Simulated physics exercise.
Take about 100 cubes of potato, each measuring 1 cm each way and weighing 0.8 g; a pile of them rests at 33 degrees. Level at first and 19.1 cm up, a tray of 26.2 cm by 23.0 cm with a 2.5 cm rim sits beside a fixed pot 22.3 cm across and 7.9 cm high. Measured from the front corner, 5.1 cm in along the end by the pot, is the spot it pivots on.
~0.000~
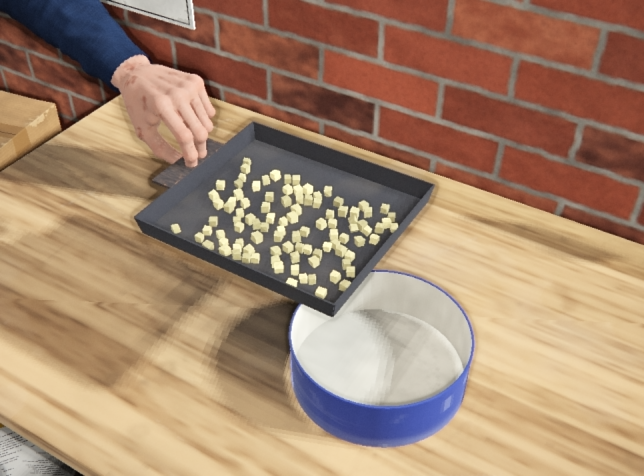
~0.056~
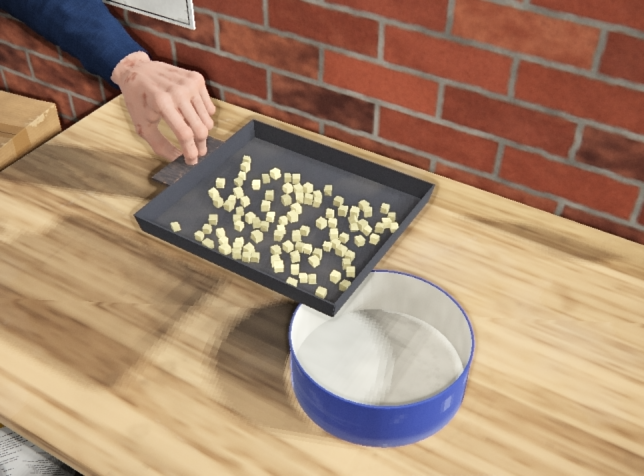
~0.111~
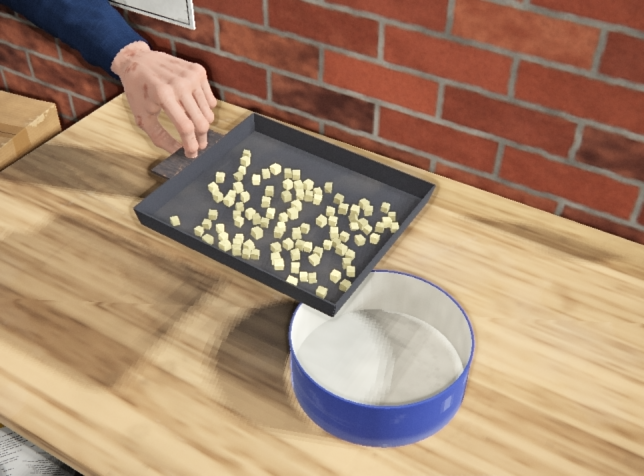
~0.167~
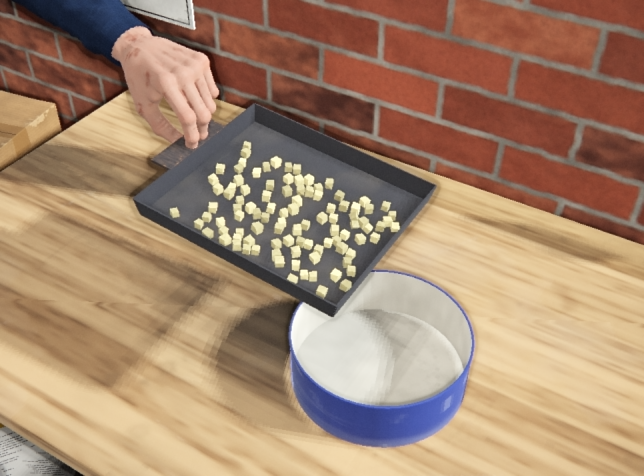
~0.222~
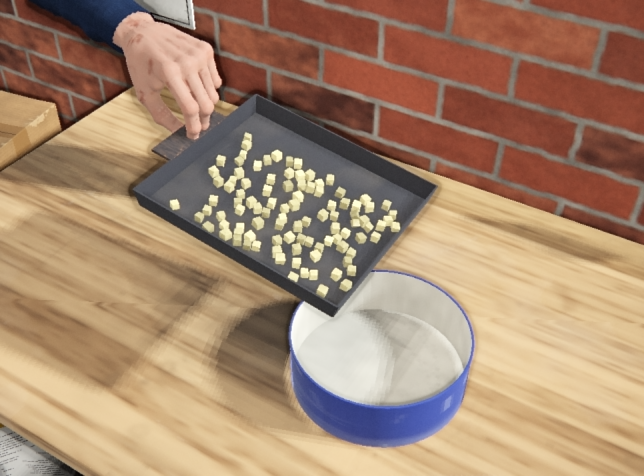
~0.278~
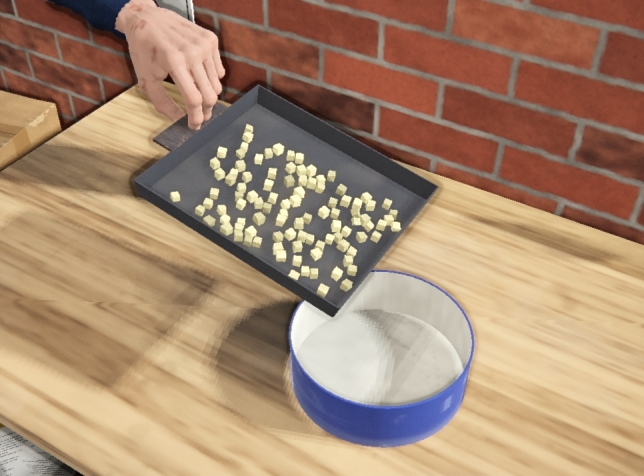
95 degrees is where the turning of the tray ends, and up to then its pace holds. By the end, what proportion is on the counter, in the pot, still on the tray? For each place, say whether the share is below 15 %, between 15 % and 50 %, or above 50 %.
Counter: Below 15 %; pot: Above 50 %; tray: Below 15 %.
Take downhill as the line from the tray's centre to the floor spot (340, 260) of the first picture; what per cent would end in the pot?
My guess is roughly 60 percent.
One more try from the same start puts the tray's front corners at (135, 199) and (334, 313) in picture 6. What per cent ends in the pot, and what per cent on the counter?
You'd end with pot at 25 and counter at 70.
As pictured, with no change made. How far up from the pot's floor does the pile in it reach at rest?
Measured height: Approx. 2.0 cm.
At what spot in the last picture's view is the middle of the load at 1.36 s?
Around (376, 263).
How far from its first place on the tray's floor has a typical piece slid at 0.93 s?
I'd say close to 10 centimetres.
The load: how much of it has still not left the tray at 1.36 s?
Close to 85 in a hundred.
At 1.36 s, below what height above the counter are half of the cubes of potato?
The halfway mark sits at about 20 cm.
Then, at 0.93 s, tilt 52 degrees; the tray holds 100 %, the pot 0 %.
After 1.36 s, tilt 77 degrees; the tray holds 85 %, the pot 15 %.
After 1.87 s, tilt 95 degrees; the tray holds 40 %, the pot 25 %.
At rest (3.2 s), counter 5 %, pot 85 %, tray 5 %.
